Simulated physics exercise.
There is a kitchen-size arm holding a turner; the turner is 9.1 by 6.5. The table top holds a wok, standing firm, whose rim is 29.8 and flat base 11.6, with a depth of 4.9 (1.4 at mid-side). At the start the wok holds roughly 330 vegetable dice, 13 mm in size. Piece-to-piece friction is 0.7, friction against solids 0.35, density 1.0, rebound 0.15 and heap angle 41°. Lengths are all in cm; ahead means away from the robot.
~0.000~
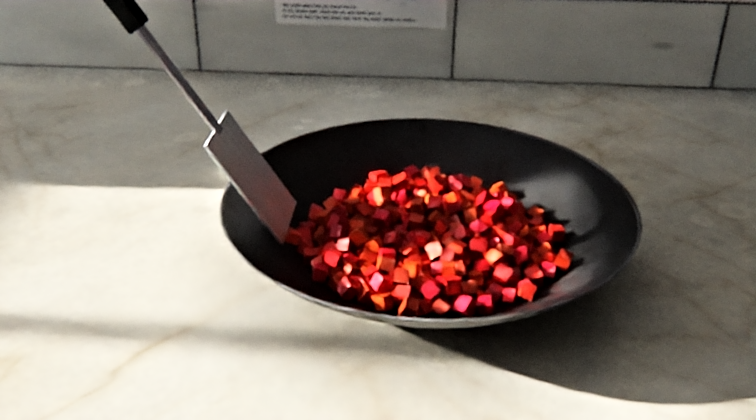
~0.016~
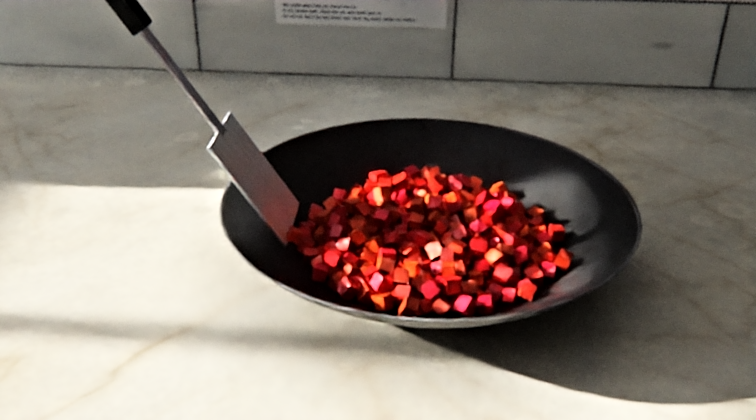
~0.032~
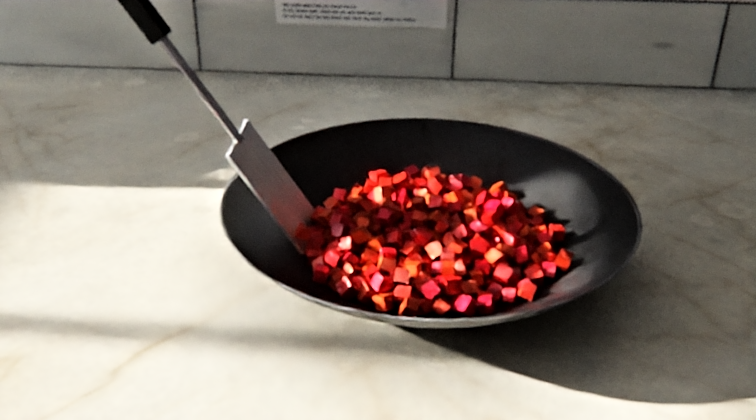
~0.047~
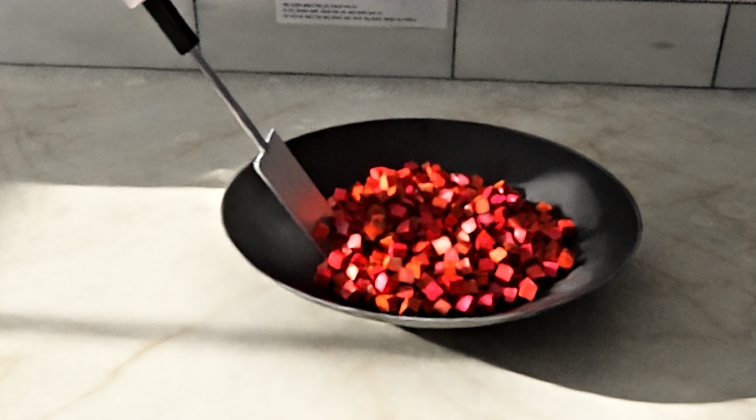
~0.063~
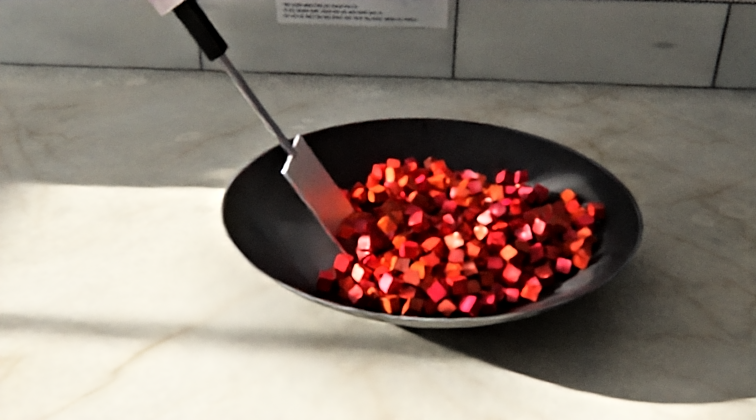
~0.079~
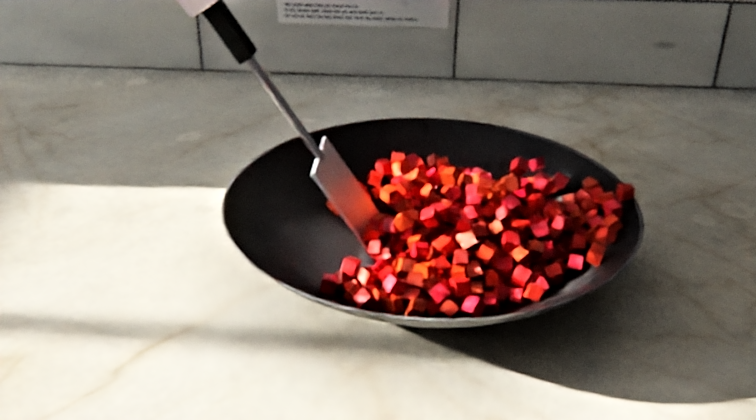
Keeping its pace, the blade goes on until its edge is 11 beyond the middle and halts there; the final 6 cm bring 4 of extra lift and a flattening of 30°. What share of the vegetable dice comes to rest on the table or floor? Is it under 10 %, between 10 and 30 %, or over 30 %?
It is over 30 %.
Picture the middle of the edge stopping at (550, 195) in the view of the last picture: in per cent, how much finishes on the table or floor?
I'd put it near 30 per cent.
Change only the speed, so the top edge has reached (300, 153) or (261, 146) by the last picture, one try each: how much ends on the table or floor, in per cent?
Near 35 per cent in the first try and near 20 per cent in the second.
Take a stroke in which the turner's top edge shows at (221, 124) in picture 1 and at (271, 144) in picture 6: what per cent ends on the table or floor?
Near 20 in a hundred.
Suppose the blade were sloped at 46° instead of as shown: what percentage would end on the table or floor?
It would then be close to 45 %.
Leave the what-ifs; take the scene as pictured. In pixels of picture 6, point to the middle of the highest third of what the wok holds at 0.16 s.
Near pixel (578, 208).
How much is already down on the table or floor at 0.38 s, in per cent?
Some 30 per cent of the load.
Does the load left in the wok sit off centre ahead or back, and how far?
Some 3.0 cm ahead.
After 0.12 s, sloping 57°, highest piece 9 above the table; 326 in the wok, 8 on the blade or in flight.
After 0.16 s, sloping 50°, highest piece 10 above the table; 313 in the wok, 21 on the blade or in flight.
After 0.38 s, sloping 27°, highest piece 15 above the table; 204 in the wok, 103 on the table or floor, 27 on the blade or in flight.
After 1.43 s, sloping 27°, highest piece 6 above the table; 204 in the wok, 130 on the table or floor.
At rest, 204 in the wok, 130 on the table or floor. That is 39 % on the table or floor.
